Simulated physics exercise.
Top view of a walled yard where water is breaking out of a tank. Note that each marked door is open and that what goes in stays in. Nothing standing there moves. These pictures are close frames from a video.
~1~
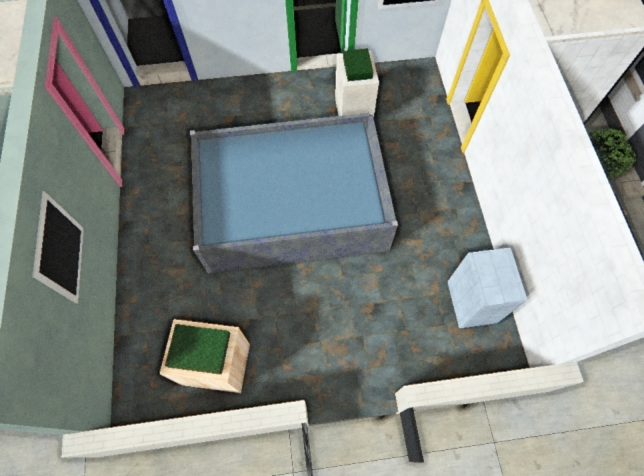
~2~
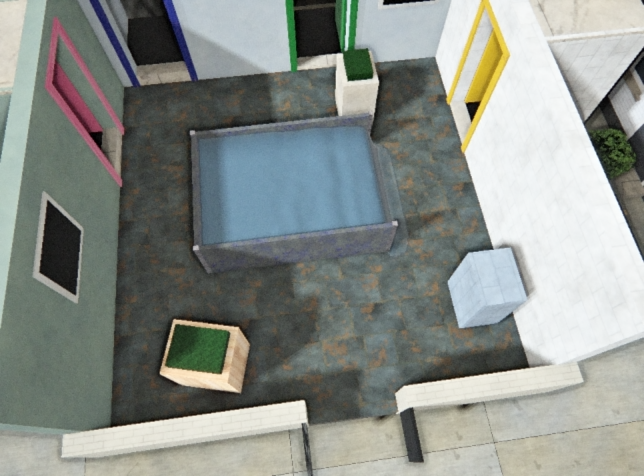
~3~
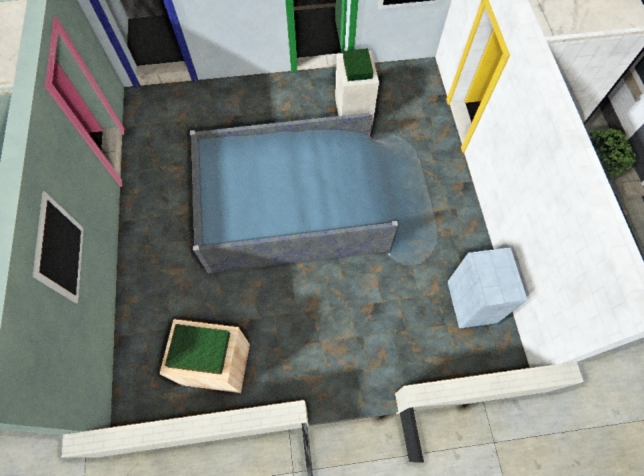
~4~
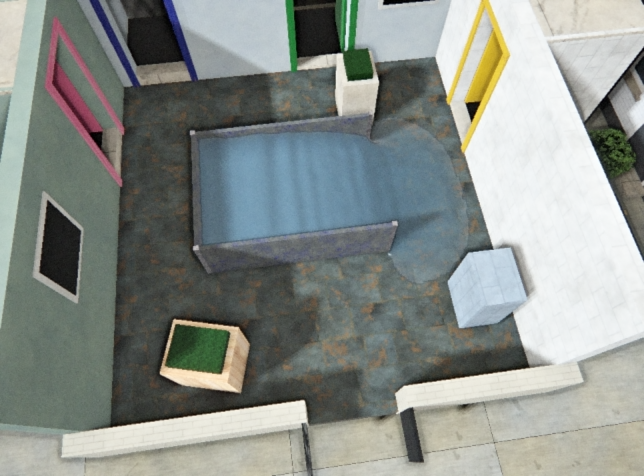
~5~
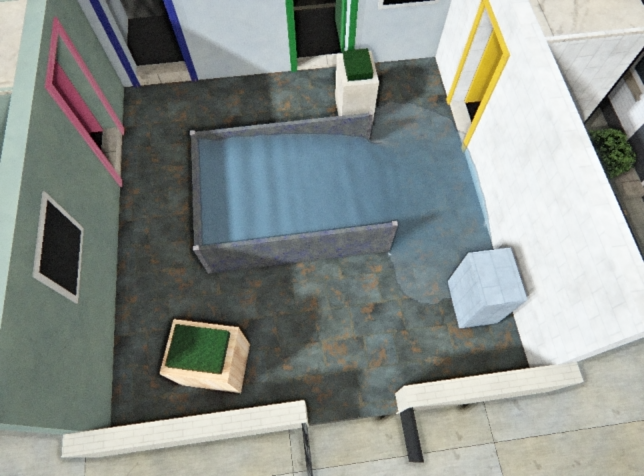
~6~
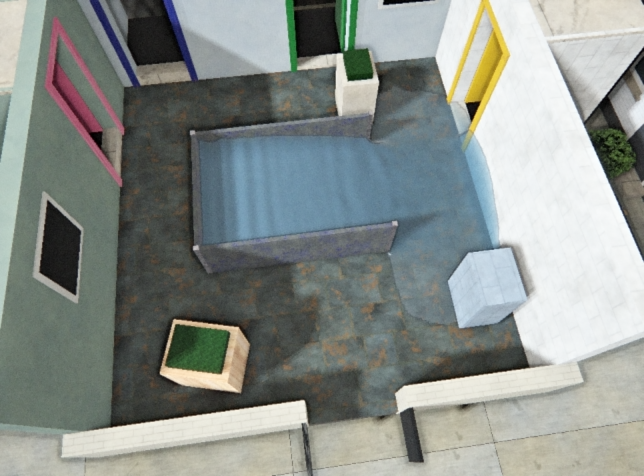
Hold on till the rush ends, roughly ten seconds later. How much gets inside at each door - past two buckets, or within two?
The green door past two, the yellow door past two, the pink door within two, the blue door within two.
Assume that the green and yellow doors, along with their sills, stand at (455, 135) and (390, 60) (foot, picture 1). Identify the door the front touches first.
The one in green comes first.
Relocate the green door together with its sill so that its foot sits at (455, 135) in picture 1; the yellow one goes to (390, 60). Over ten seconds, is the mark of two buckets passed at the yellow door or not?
Then: Yellow door takes more.
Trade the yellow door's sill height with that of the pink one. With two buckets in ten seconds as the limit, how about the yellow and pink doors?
Well, the yellow one tops the limit and the pink one tops the limit.
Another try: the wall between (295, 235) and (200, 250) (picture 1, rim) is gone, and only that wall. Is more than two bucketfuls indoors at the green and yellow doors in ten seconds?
As I see it, the green one stays within bounds and the yellow one breaks the limit.
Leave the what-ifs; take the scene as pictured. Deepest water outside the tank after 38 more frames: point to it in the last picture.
Deepest point: Roughly (202, 222).
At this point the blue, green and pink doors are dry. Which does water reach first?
I'd say it's the green one.
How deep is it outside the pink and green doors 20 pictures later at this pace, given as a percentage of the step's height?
In order: Roughly 0 and 180 in a hundred.
A moment on, water covers 25 % of the floor; the green door not reached, the yellow door far over two buckets in, the pink door not reached, the blue door not reached.
Next, water covers 40 % of the floor; the green door wet at the sill, nothing in, the yellow door far over two buckets in, the pink door not reached, the blue door not reached.
Then, water covers 75 % of the floor; the green door under two buckets in, the yellow door far over two buckets in, the pink door not reached, the blue door wet at the sill, nothing in.
Later, water covers 95 % of the floor; the green door over two buckets in, the yellow door far over two buckets in, the pink door wet at the sill, nothing in, the blue door wet at the sill, nothing in.
In the end, water covers 95 % of the floor; the green door over two buckets in, the yellow door far over two buckets in, the pink door wet at the sill, nothing in, the blue door wet at the sill, nothing in.
